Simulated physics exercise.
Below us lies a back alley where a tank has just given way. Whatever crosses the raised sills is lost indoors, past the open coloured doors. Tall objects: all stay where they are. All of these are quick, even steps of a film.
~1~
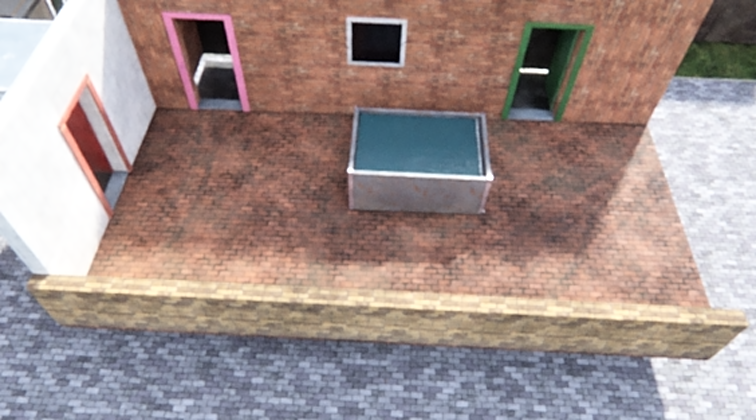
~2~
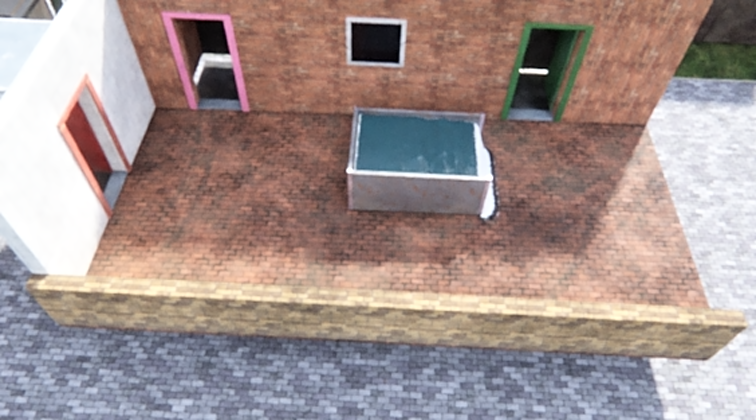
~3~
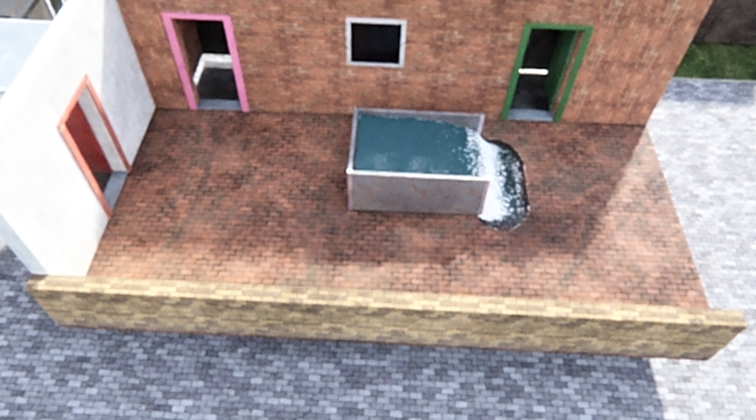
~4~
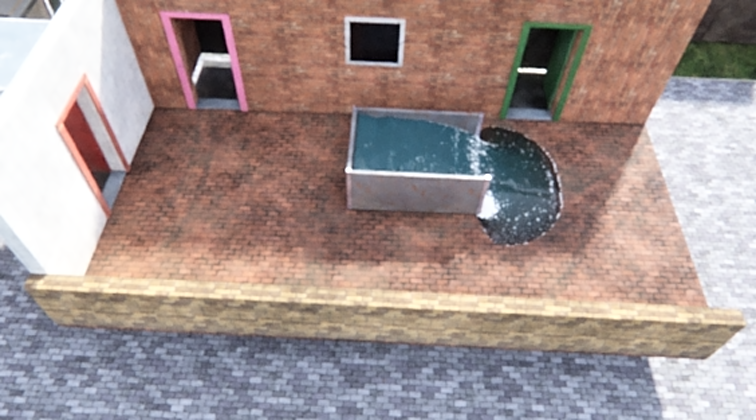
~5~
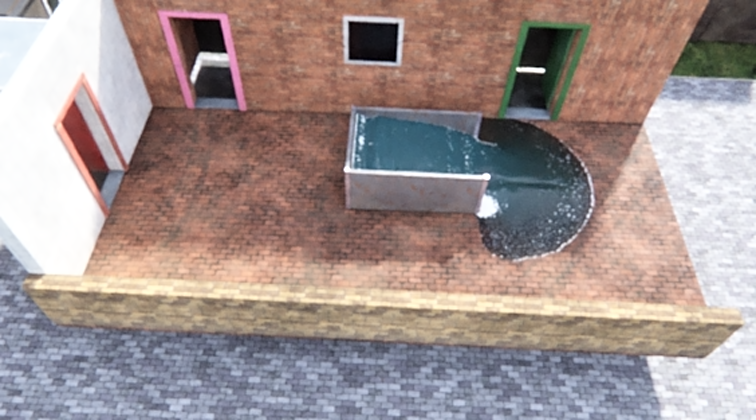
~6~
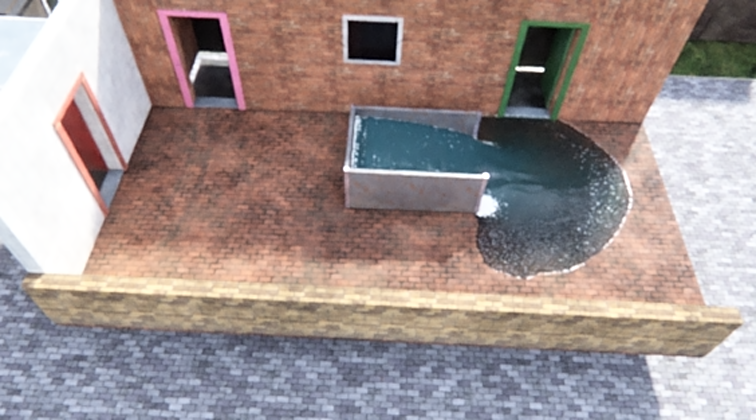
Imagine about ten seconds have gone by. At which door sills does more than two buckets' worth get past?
The red door passes two buckets or less; the pink door passes two buckets or less; the green door passes more than two buckets.
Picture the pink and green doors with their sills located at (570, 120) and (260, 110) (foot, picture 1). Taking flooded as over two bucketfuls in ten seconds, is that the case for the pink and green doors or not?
The pink one spills past the mark, and the green one never reaches the limit.
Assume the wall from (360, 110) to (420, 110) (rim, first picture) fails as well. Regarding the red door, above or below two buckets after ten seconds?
In that case red door ends up above.
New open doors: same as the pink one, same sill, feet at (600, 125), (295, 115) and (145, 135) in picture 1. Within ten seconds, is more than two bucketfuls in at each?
Lab note, doors in listed order: Over the limit, under the limit, under the limit.
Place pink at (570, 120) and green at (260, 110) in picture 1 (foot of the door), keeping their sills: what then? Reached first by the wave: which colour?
Answer: The pink one.
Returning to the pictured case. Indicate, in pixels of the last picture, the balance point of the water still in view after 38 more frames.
I'd place it roughly at (500, 191).
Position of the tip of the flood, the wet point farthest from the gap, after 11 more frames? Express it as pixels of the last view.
The flood front should get to about (691, 327).
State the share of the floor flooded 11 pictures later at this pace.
I reckon 35 per cent or so.
A moment on, water covers 35 % of the floor; the red door not reached, the pink door not reached, the green door under two buckets in.
Next, water covers 35 % of the floor; the red door not reached, the pink door not reached, the green door over two buckets in.
Then, water covers 35 % of the floor; the red door not reached, the pink door not reached, the green door over two buckets in.
Later, water covers 35 % of the floor; the red door not reached, the pink door not reached, the green door over two buckets in.
In the end, water covers 45 % of the floor; the red door not reached, the pink door not reached, the green door over two buckets in.
